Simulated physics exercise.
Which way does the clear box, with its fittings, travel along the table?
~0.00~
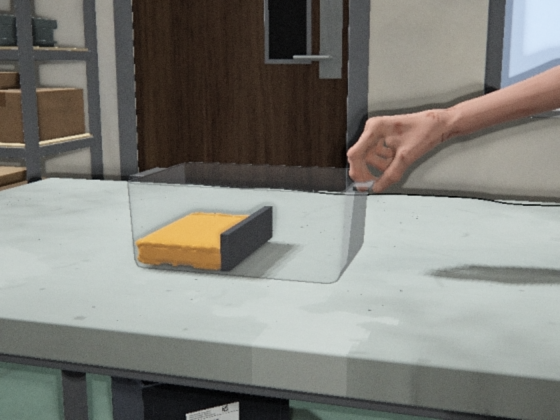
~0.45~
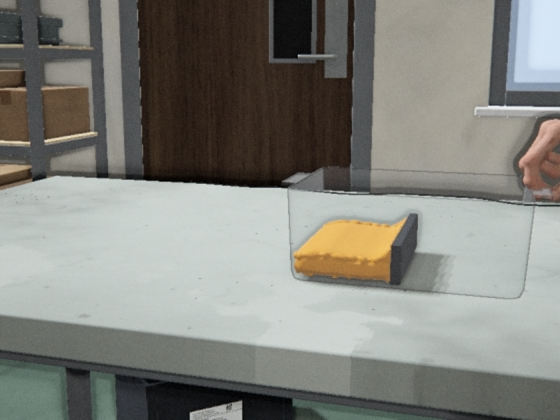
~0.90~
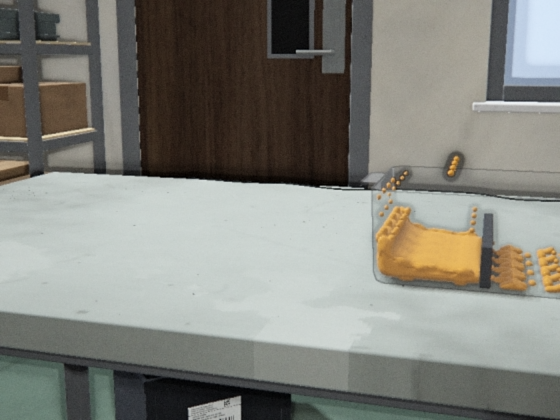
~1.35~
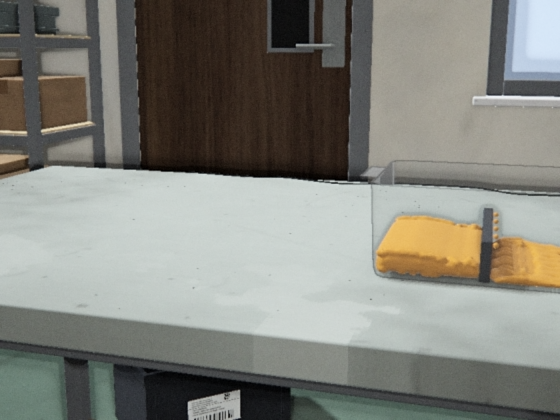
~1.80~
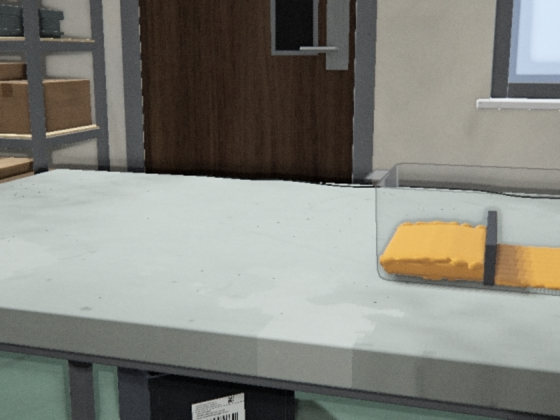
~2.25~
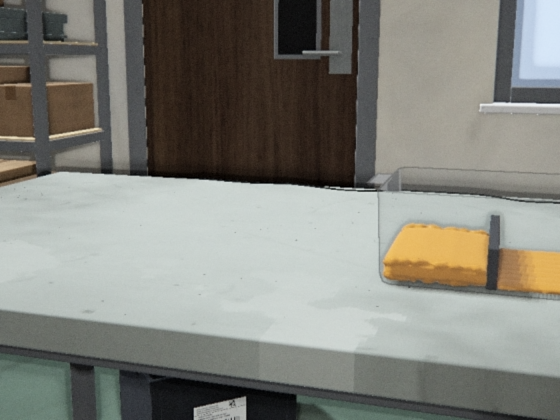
It travels to the right across the table, then stays there.
Clear box of orange juice sliding right under a hand's pull, some surging over its divider and settling on both sides.
